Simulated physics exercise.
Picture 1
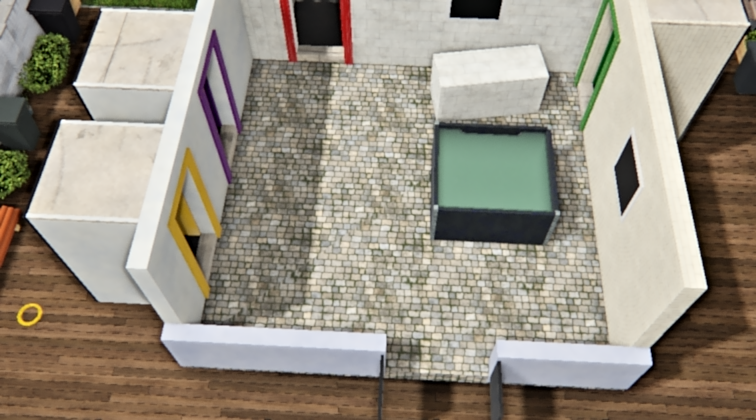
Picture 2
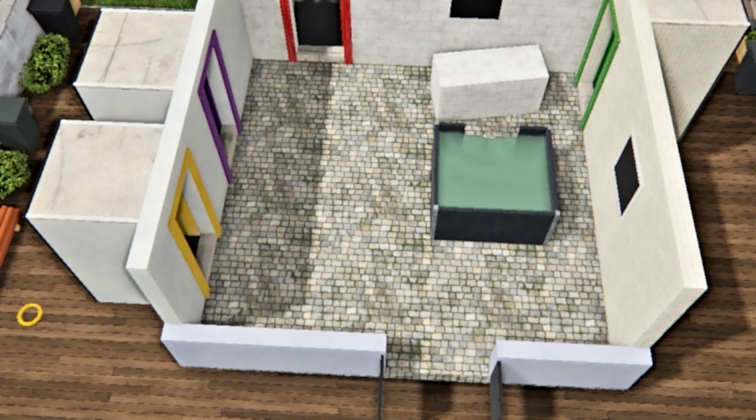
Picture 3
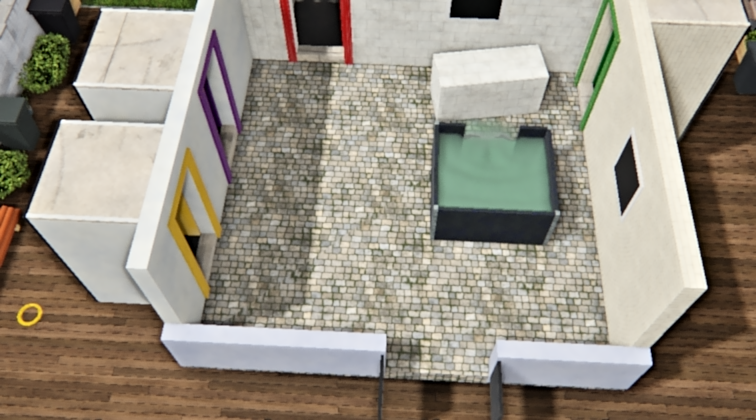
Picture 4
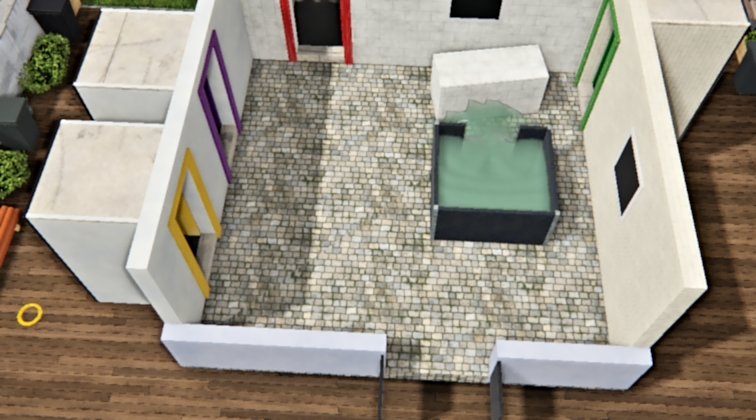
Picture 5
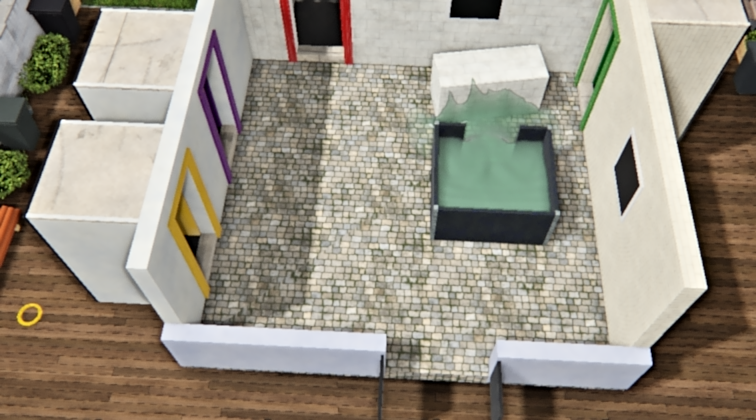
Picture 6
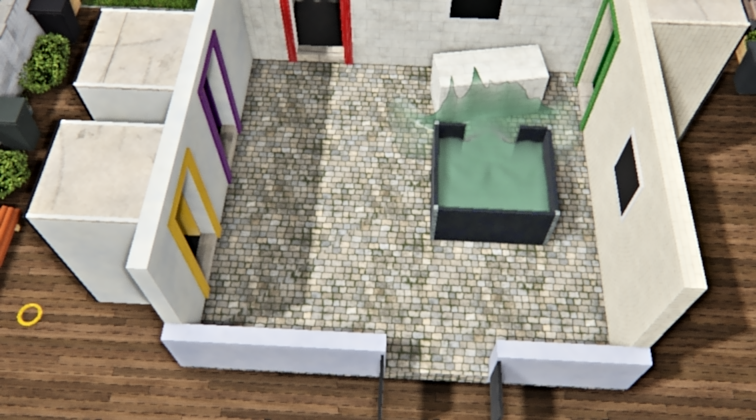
To begin with, a dark-walled tank of still green water stands on the right of a paved, walled yard with coloured doorways. A gap opens in its far side and water pours out toward the white block behind, then spreads in jagged splashes as the tank's level drops slightly.
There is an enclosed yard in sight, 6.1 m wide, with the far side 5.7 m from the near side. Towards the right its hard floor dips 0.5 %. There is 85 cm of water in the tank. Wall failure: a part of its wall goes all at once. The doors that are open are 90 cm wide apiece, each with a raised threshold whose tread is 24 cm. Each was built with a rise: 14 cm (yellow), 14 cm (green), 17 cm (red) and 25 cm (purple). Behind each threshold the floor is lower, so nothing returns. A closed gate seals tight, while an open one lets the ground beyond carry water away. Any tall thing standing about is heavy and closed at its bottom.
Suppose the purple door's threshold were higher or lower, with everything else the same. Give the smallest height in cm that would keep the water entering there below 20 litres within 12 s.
Roughly 9 cm.
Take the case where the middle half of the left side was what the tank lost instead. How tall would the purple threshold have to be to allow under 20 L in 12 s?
Then it needs around 20 cm.
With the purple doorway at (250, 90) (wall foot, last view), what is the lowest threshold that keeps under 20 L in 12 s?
It needs roughly 7.5 cm.
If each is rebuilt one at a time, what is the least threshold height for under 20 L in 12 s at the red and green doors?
About 6.0 cm at red and 34 cm at green.
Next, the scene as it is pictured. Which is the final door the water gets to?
Answer: Yellow.
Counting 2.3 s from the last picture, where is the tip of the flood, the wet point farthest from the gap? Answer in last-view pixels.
Lab note: Front tip approx. (206, 299).
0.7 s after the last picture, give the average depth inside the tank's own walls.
I'd put it near 49 cm.
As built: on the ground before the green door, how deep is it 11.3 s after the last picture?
Depth: Near 6.5 cm.
Then, 0.7 s after the last picture water covers 25 % of the floor, deepest (56 cm) near (473, 125); it has not reached the purple door.
Then, 2.3 s after the last picture water covers 65 % of the floor, deepest (34 cm) near (473, 125); 12 cm at the purple door, 0 litres in over its 25 cm threshold.
Then, 11.3 s after the last picture water covers 95 % of the floor, deepest (9 cm) near (434, 85); 5 cm at the purple door, 0 litres in over its 25 cm threshold.
At the purple door as built, the water peaked near 16 cm, 1.5 s after the last picture.
Run again over the same 12 s with other heights there, 28 litres in over 8 cm, 10 litres over 10.5 cm. The limit of 20 litres is kept from about 9 cm up.
